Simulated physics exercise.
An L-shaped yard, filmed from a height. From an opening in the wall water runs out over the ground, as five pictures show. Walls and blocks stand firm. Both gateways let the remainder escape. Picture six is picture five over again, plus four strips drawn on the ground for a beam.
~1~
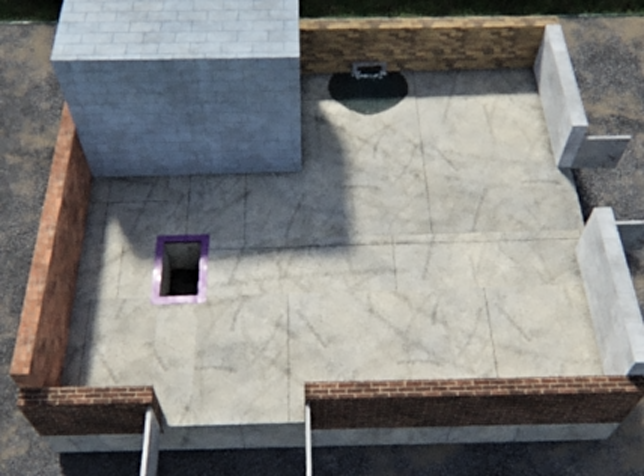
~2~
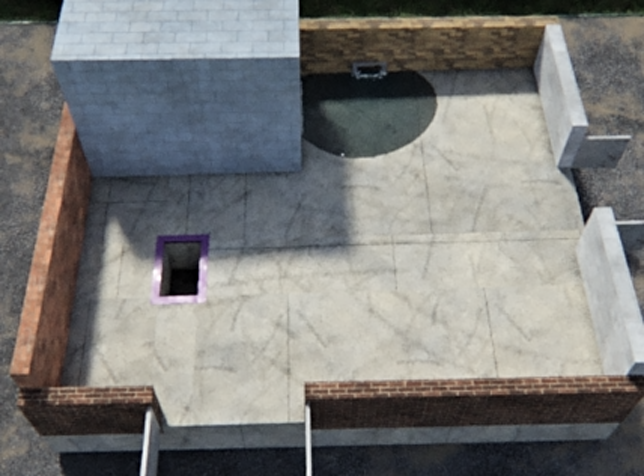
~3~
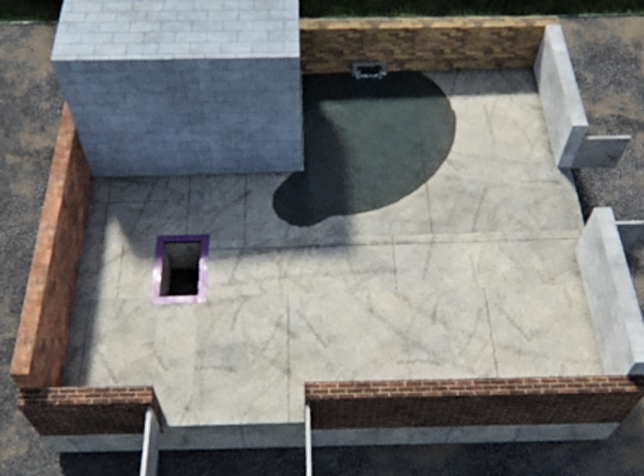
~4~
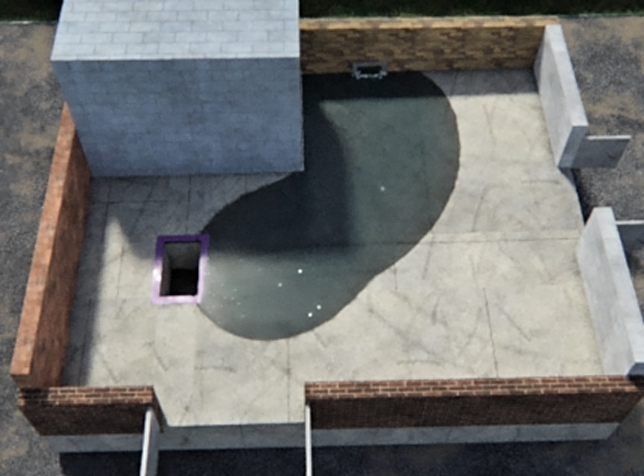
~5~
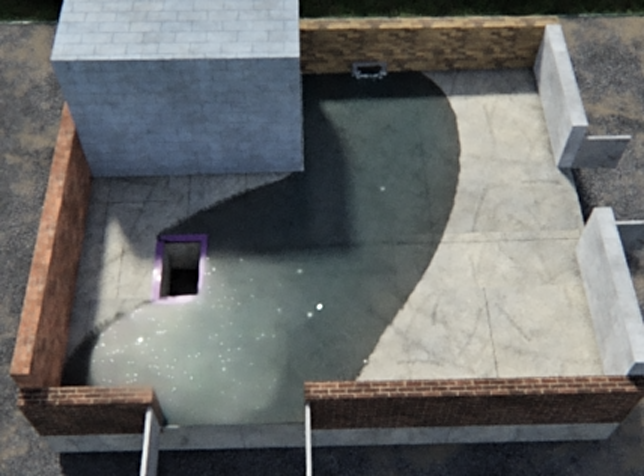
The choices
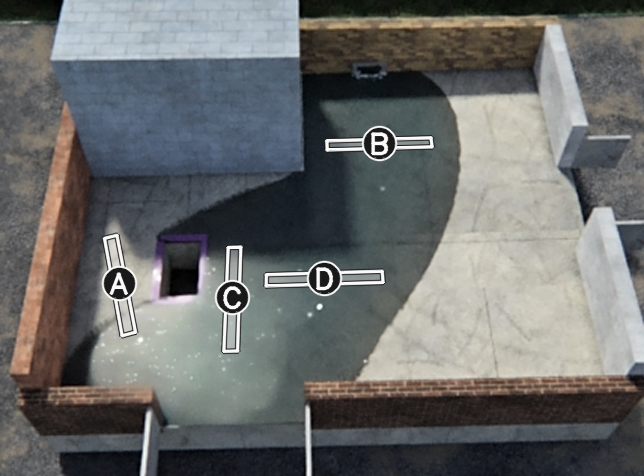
In this clip, dark water spreads from an outfall at the back wall of an L-shaped walled yard, widening across the pale ground toward the lower left until it reaches the purple-edged drain pit and the front wall's open gate.
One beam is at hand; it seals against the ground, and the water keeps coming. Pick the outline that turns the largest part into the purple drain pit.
The answer is position D.
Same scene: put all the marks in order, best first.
The order is D, A, B, C.
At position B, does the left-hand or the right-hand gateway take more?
The left gate.
On the marked copy, A from (110, 236) to (128, 333); B from (327, 145) to (431, 142); C from (230, 351) to (234, 247); D from (266, 280) to (382, 276).
With A, about 25 % of the stream runs into the purple drain pit, about 74 % out by the gates.
With B, about 17 % of the stream runs into the purple drain pit, about 80 % out by the gates.
With C, about 11 % of the stream runs into the purple drain pit, about 86 % out by the gates.
With D, about 66 % of the stream runs into the purple drain pit, about 31 % out by the gates.
